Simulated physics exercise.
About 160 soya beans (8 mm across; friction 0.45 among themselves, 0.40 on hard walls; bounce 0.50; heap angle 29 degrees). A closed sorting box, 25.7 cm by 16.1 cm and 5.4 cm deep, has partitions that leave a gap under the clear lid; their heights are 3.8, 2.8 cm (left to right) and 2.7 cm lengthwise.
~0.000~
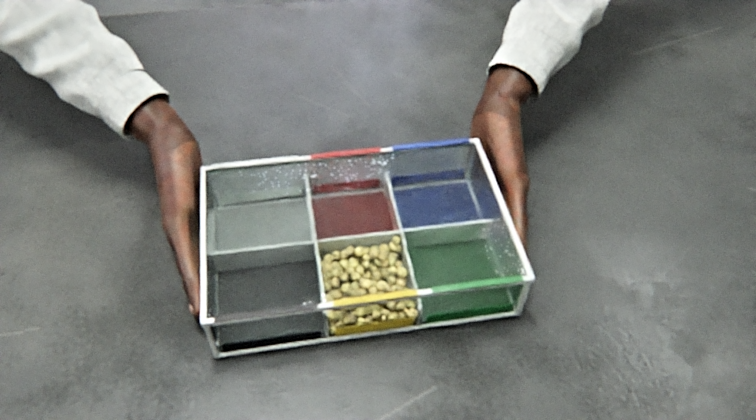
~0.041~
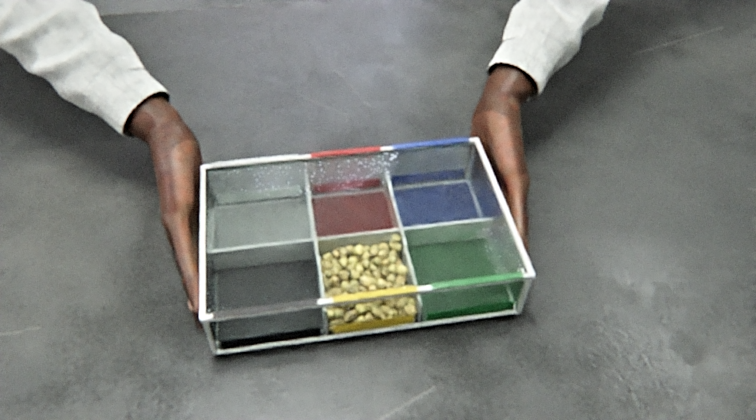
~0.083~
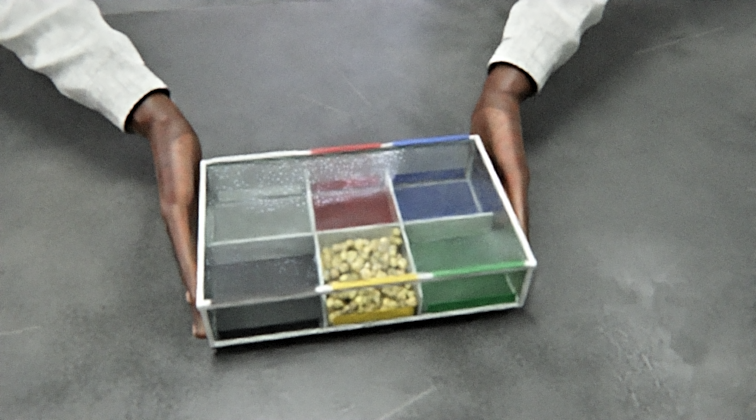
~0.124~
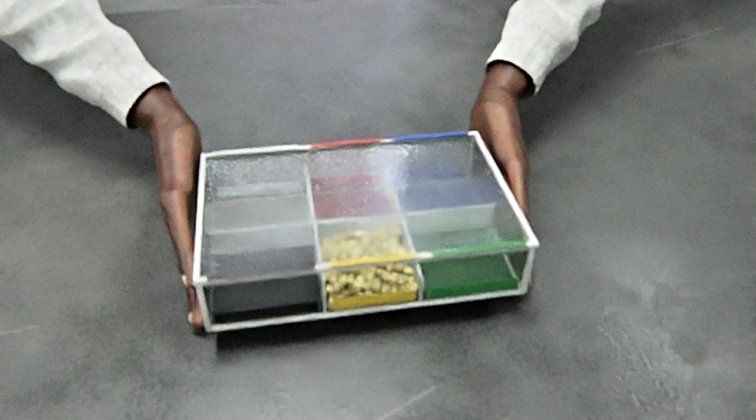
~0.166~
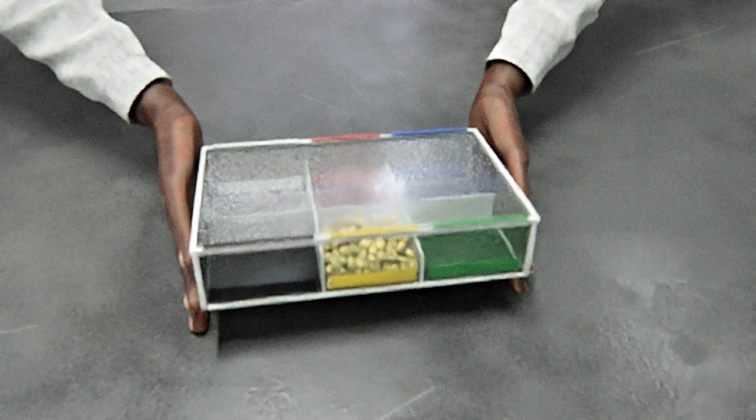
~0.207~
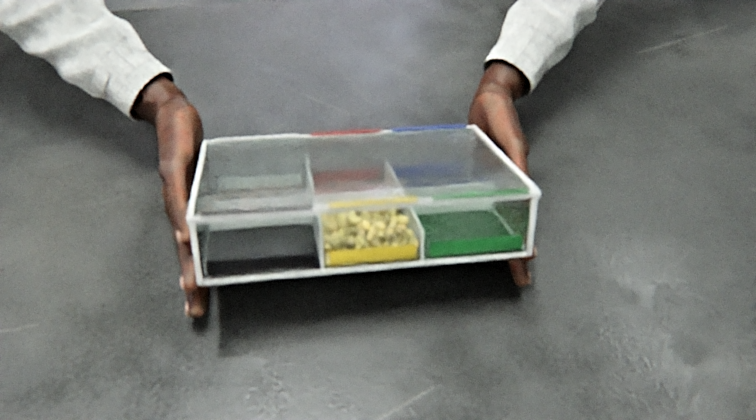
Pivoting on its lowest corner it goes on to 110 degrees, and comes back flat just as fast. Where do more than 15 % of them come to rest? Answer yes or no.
Red: Yes, blue: Yes, green: No, yellow: No, white: No, black: No.
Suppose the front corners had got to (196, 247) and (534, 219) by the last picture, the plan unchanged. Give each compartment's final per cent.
Red 55; blue 40; green 0; yellow 0; white 5; black 0.
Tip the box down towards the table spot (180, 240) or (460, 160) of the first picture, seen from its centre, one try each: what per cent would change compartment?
Some 65 and 100 per cent.
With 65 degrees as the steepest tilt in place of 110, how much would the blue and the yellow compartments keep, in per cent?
Then: Blue 5, yellow 70.
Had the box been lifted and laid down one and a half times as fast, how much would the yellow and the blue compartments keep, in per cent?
Then: Yellow 0; blue 40.
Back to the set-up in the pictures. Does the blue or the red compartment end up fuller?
The red compartment.
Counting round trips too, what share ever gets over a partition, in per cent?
Roughly 100 per cent.
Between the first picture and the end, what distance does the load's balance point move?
Some 10.0 cm.
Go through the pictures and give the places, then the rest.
The first frame shows box tilt 0 degrees, front corners at (207, 321) and (528, 277); yellow 100 %.
The second frame shows box tilt 1 degrees, front corners at (205, 316) and (528, 274).
The third frame shows box tilt 5 degrees, front corners at (203, 303) and (530, 263), lowest corner right back.
The fourth frame shows box tilt 10 degrees, front corners at (199, 280) and (532, 244), lowest corner right back.
The fifth frame shows box tilt 17 degrees, front corners at (196, 250) and (533, 219), lowest corner right back.
The sixth frame shows box tilt 24 degrees, front corners at (193, 218) and (533, 193), lowest corner right back; yellow 100 %. The box's pace is about 165 degrees a second.
After 0.83 s, tilt 109 degrees; red 65 %, blue 15 %, yellow 20 %.
After 1.24 s, tilt 46 degrees; red 60 %, blue 35 %, white 5 %.
After 1.73 s, tilt 0 degrees; red 60 %, blue 35 %, white 5 %.
By 2.1 s all is still; red 60 %, blue 35 %, green 0 %, yellow 0 %, white 5 %, black 0 %.
